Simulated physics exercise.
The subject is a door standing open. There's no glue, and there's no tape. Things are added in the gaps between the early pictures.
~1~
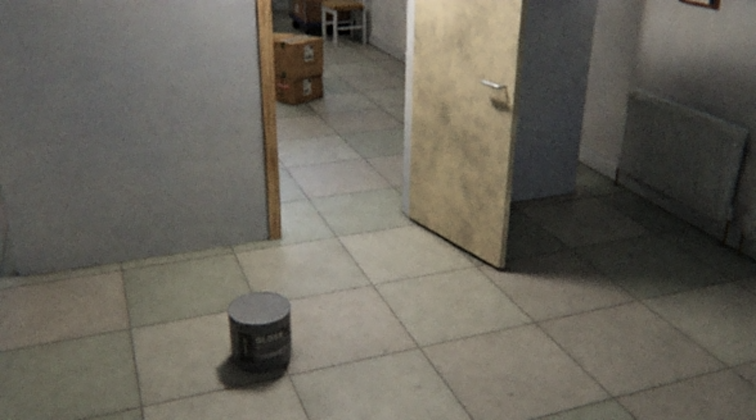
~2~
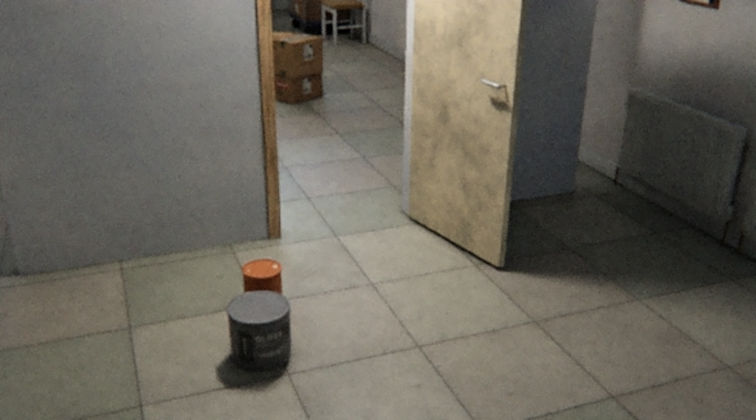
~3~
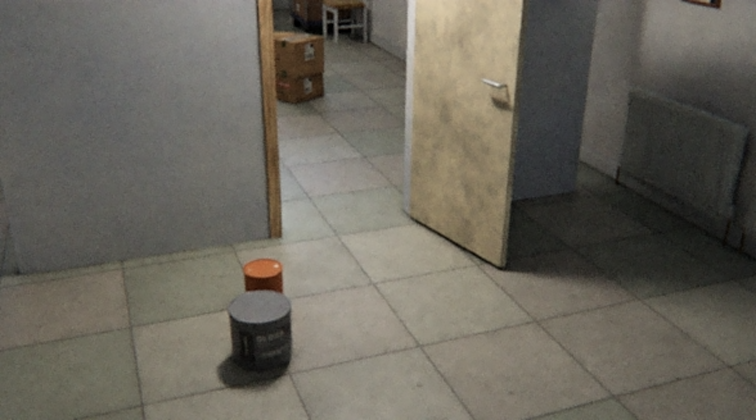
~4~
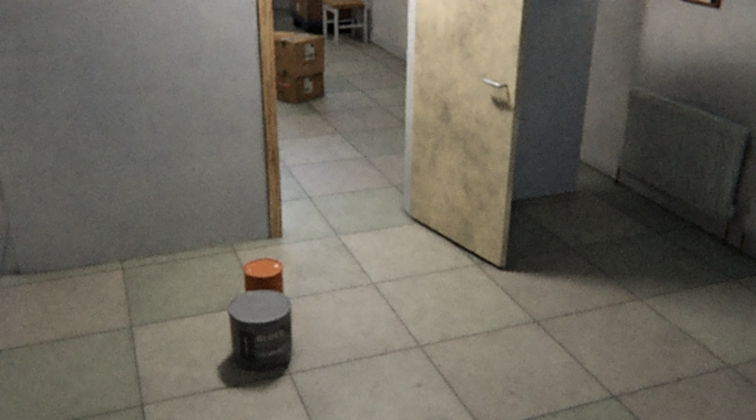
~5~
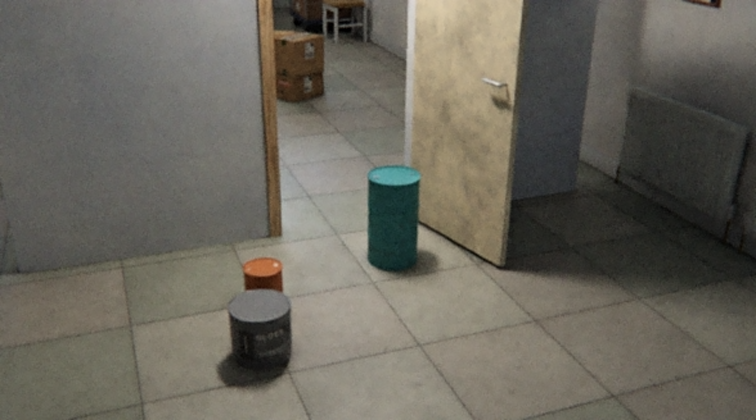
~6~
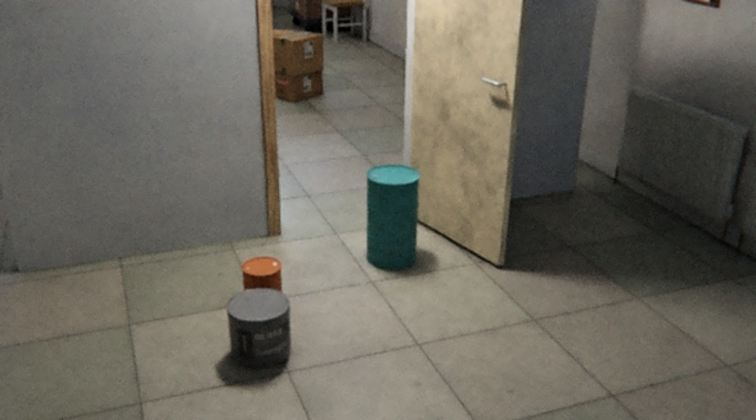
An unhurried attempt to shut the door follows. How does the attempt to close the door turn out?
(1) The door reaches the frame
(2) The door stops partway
The answer is 2.
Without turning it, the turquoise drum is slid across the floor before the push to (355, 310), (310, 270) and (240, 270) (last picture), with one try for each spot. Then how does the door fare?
Door, in order of tries: Fully closed, fully closed, fully closed.
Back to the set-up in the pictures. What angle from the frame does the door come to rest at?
About 20°.
Then, 0.80 s past the last view, open by 66°; turquoise drum displaced a little near (380, 217).
Then, 1.30 s past the last view, open by 45°; turquoise drum displaced about its own width near (341, 213).
Then, 2.40 s past the last view, open by 27°; turquoise drum displaced well along near (311, 204).
Finally, open by 20°; moved from the start, turquoise drum; the other 2 still in place. Final places as the last picture's camera would see them, turquoise drum near (302, 200).
